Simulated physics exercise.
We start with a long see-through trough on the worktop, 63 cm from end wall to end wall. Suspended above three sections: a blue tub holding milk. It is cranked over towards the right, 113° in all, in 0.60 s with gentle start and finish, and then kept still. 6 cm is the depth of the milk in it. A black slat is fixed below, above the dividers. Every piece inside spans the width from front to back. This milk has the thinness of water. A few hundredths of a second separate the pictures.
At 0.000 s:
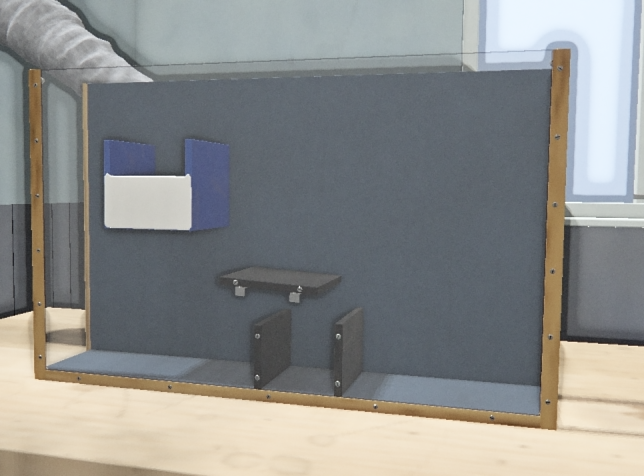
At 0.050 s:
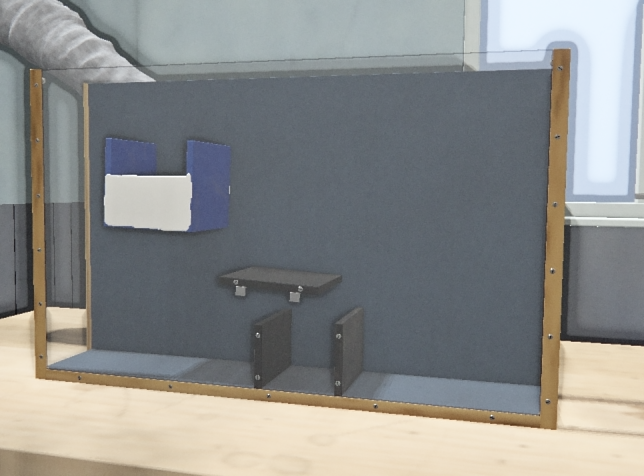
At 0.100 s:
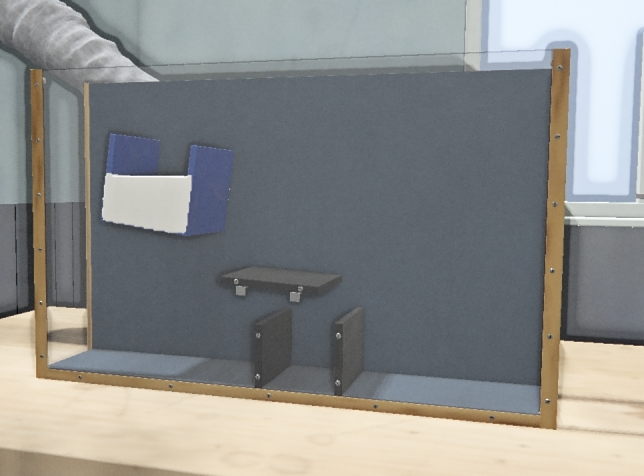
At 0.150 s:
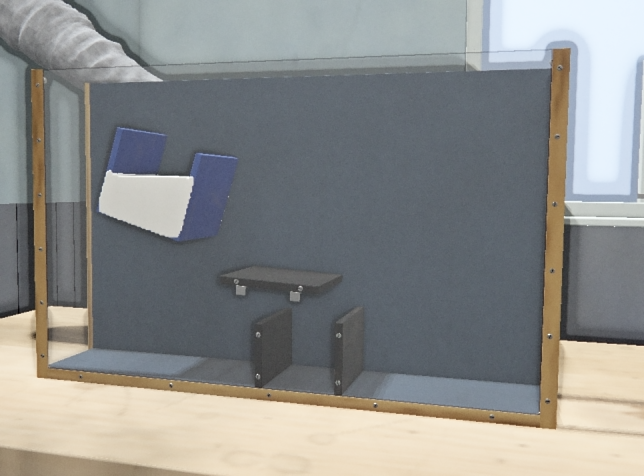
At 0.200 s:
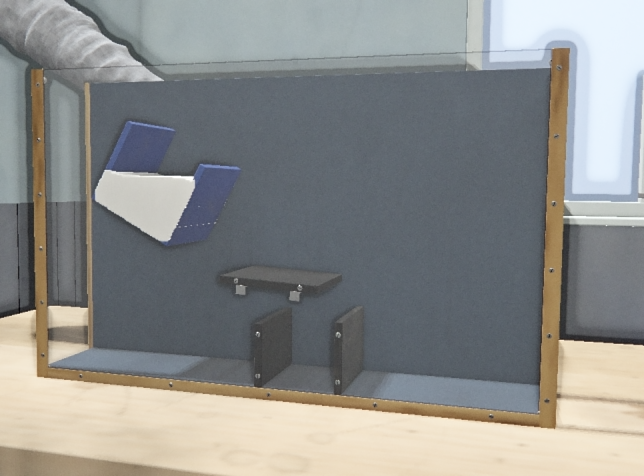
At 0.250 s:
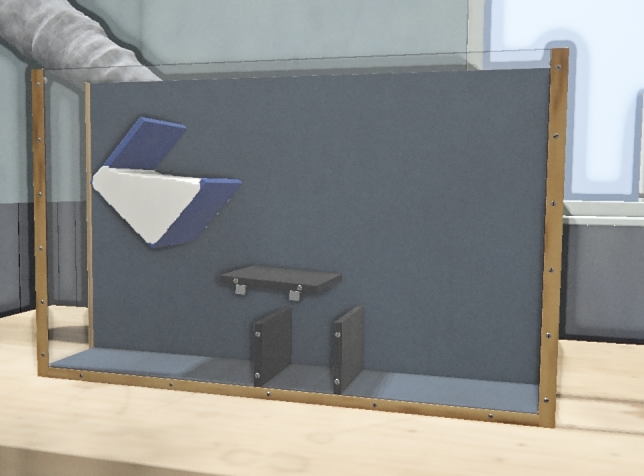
At the start, a blue tub of white milk hangs upright inside a long see-through trough, above a small dark shelf and two dividers. The tub tips to the right, slightly at first and then more steeply, while the milk's surface stays roughly level and its body narrows into a wedge.
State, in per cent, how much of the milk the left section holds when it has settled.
75 %.
By 0.44 s the sections hold 0, 0 and 0 per cent, with 100 still above them.
By 0.68 s the sections hold 55, 0 and 12 per cent, with 33 still above them.
By 0.99 s the sections hold 73, 4 and 20 per cent, with 3 still above them.
At rest it is 76 per cent left, 4 middle, 20 right.
